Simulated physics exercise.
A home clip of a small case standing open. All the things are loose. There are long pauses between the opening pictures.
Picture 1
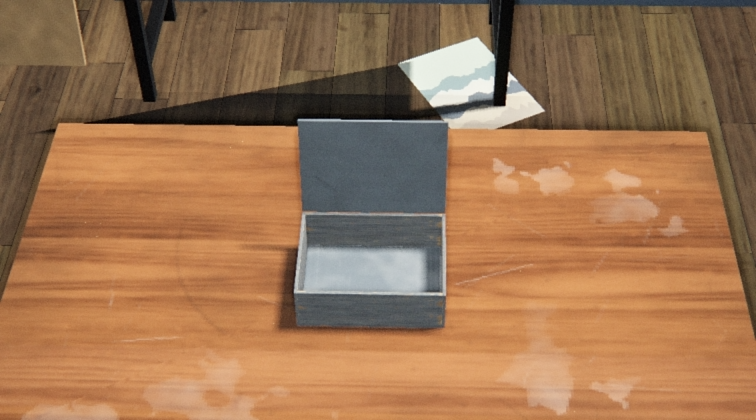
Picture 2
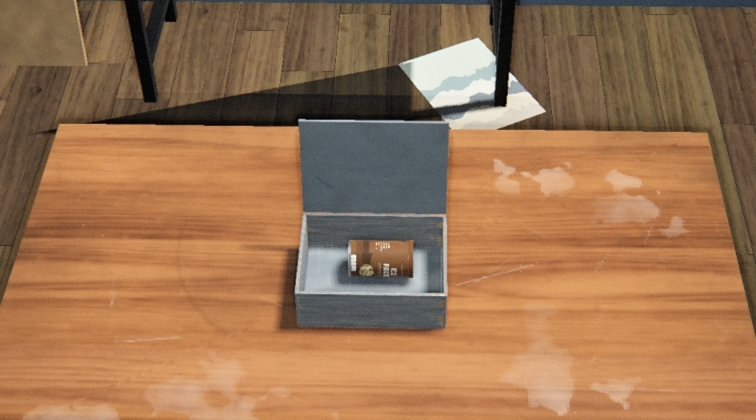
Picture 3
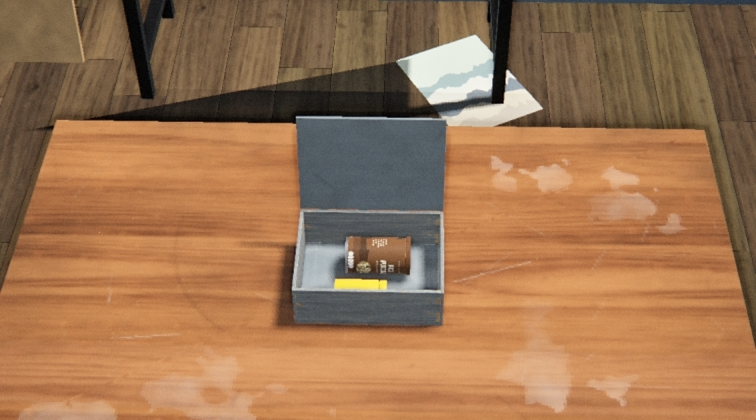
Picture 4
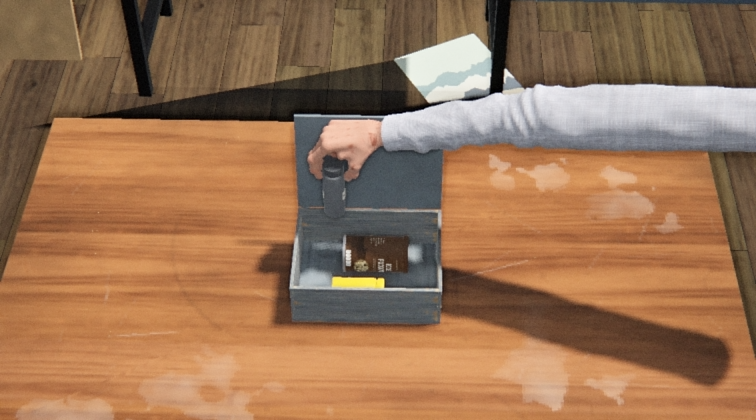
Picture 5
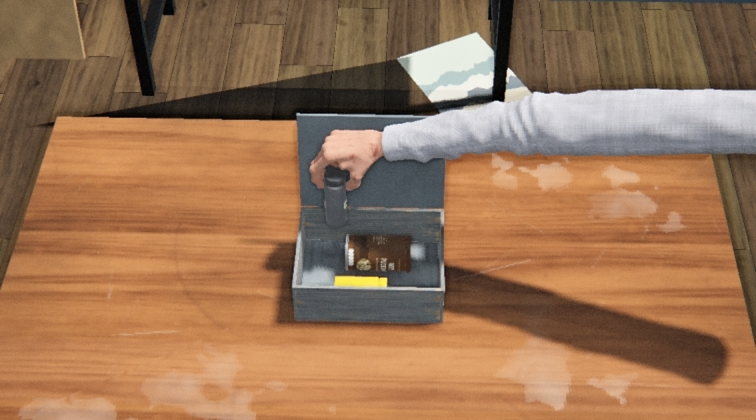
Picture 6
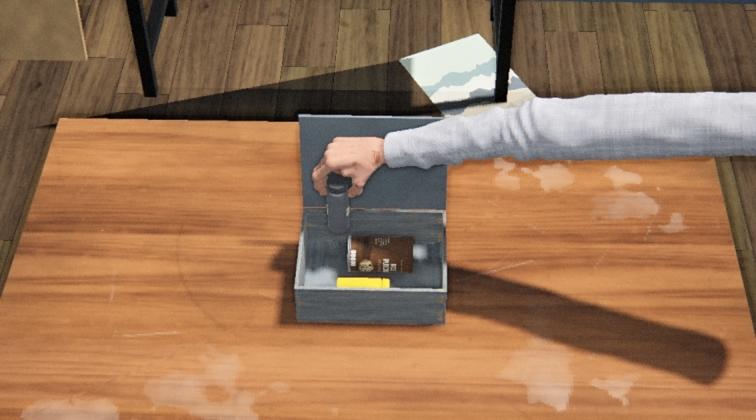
A hand in a pale grey sleeve, reaching in from the right, lowers a dark grey shaker slightly into the left side of an open grey case. The case stands on a worn wooden table seen from above, already holding a brown tin lying on its side and a small yellow item at the front, both of which appeared earlier. The camera shifts only faintly.
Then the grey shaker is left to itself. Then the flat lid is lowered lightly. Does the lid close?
As it turns out, it closes.
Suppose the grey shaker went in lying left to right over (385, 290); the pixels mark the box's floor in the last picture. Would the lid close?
Then it sits on the rim.
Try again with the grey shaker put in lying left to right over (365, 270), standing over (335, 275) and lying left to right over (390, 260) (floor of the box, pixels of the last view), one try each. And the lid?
First try: It shuts flat; second try: It will not close; third try: It sits on the rim.
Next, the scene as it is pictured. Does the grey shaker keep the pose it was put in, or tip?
The grey shaker ends up tilted.
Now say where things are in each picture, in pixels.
In the first picture, the last thing is not in view yet.
In the second picture, the last thing is not in view yet; brown tin (381, 259).
In the third picture, the last thing is not in view yet; brown tin (378, 256).
In the fourth picture, still above its spot; grey shaker (334, 188); brown tin (376, 254).
In the fifth picture, still above its spot; grey shaker (335, 197); brown tin (379, 253).
In the sixth picture, put in, still held; grey shaker (338, 204); brown tin (381, 254).
Then, 1.30 s on from there, lid 78° above the rim; grey shaker shifted well along near (330, 229).
Then, 1.90 s on from there, lid 31° above the rim; grey shaker turned 25° from how it was put near (329, 239).
In the end, lid shut; toppled in the box, grey shaker; the other 2 unmoved. At the end, from the last picture's camera, grey shaker near (327, 280).
